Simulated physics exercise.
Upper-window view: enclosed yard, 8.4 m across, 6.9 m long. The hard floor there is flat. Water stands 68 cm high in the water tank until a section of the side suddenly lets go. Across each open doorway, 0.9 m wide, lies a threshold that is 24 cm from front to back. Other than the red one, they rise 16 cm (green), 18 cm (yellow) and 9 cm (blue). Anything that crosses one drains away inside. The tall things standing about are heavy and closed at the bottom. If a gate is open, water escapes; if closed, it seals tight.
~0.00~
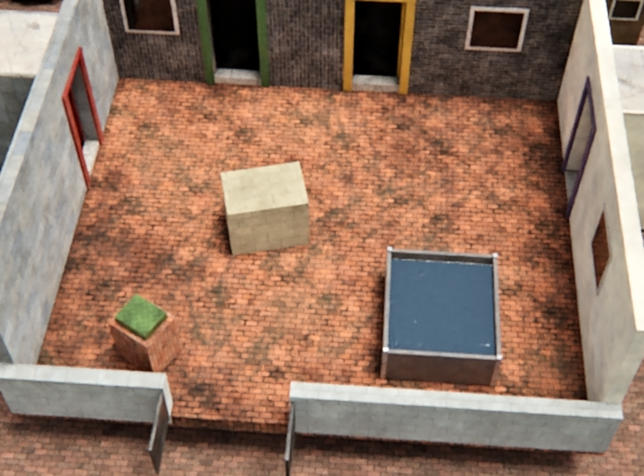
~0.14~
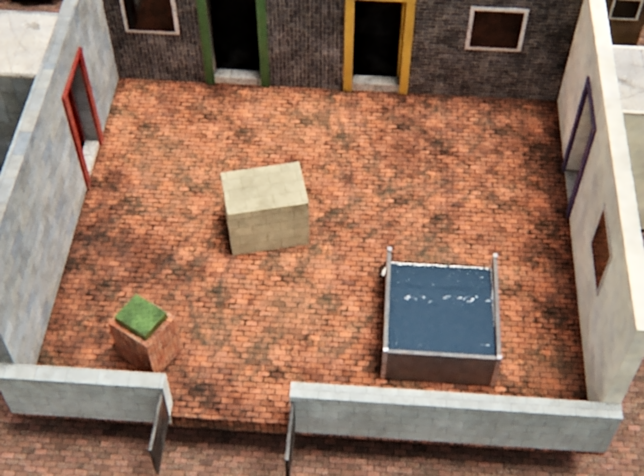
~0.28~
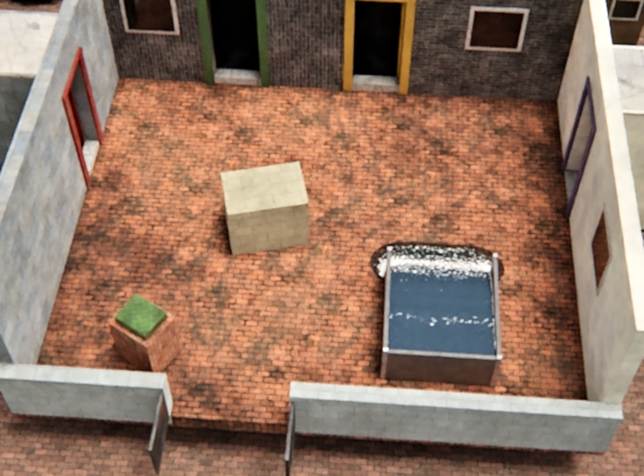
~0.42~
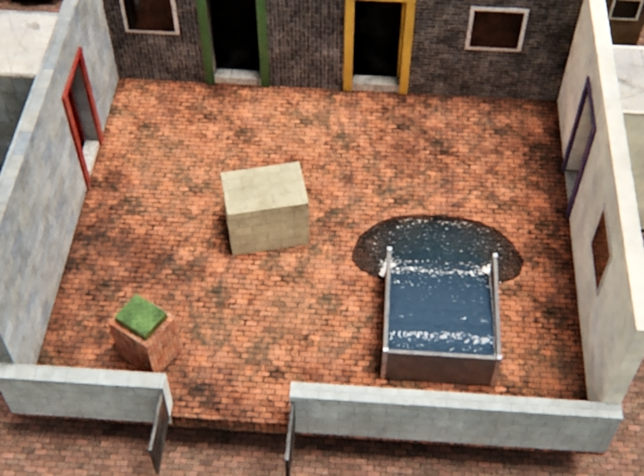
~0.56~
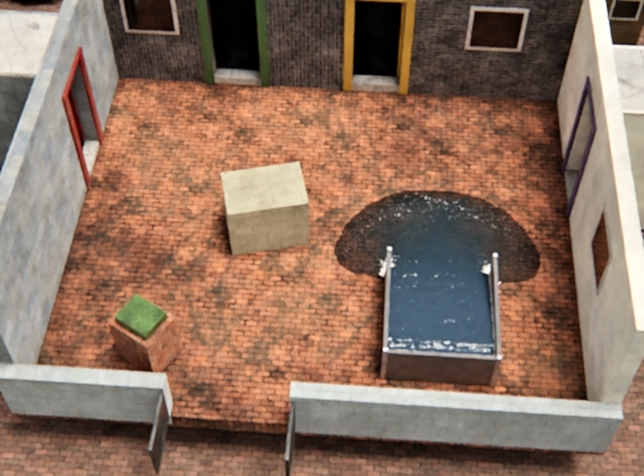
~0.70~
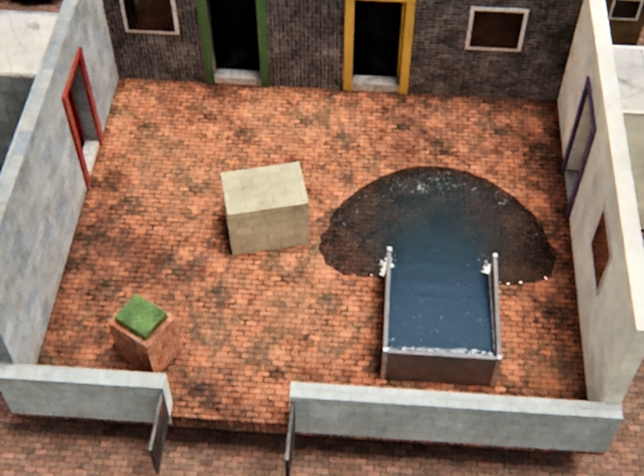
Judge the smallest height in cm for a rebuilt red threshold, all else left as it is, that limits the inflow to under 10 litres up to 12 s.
Roughly 6.5 cm at the least.
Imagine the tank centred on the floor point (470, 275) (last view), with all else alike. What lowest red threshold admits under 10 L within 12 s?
New minimum height: Approx. 7.5 cm.
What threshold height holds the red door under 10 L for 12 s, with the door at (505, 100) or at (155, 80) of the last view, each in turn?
In turn: Roughly 22 cm, roughly 7.5 cm.
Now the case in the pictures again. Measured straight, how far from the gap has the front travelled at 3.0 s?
Roughly 6.6 metres.
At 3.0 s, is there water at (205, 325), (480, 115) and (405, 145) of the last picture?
Listed order - unwetted, soaked through, soaked through.
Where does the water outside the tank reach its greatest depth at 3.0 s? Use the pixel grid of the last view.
Near (543, 102).
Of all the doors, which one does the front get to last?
The red door.
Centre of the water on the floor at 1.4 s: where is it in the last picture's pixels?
The balance point sits at roughly (437, 256).
After 1.4 s water covers 30 % of the floor, deepest (26 cm) near (426, 271); it has not reached the red door.
After 3.0 s water covers 40 % of the floor, deepest (30 cm) near (543, 102); it has not reached the red door.
After 12.0 s water covers 95 % of the floor, deepest (8 cm) near (65, 394); 5 cm at the red door, 0 litres in over its 11 cm threshold.
At the red door as built, the water arrived by 4.8 s and peaked near 9 cm at 10.0 s.
With a threshold of 5.5 cm, 18 litres would have come in within the 12 s; with 7.5 cm, 2 litres. So under 10 litres takes about 6.5 cm.
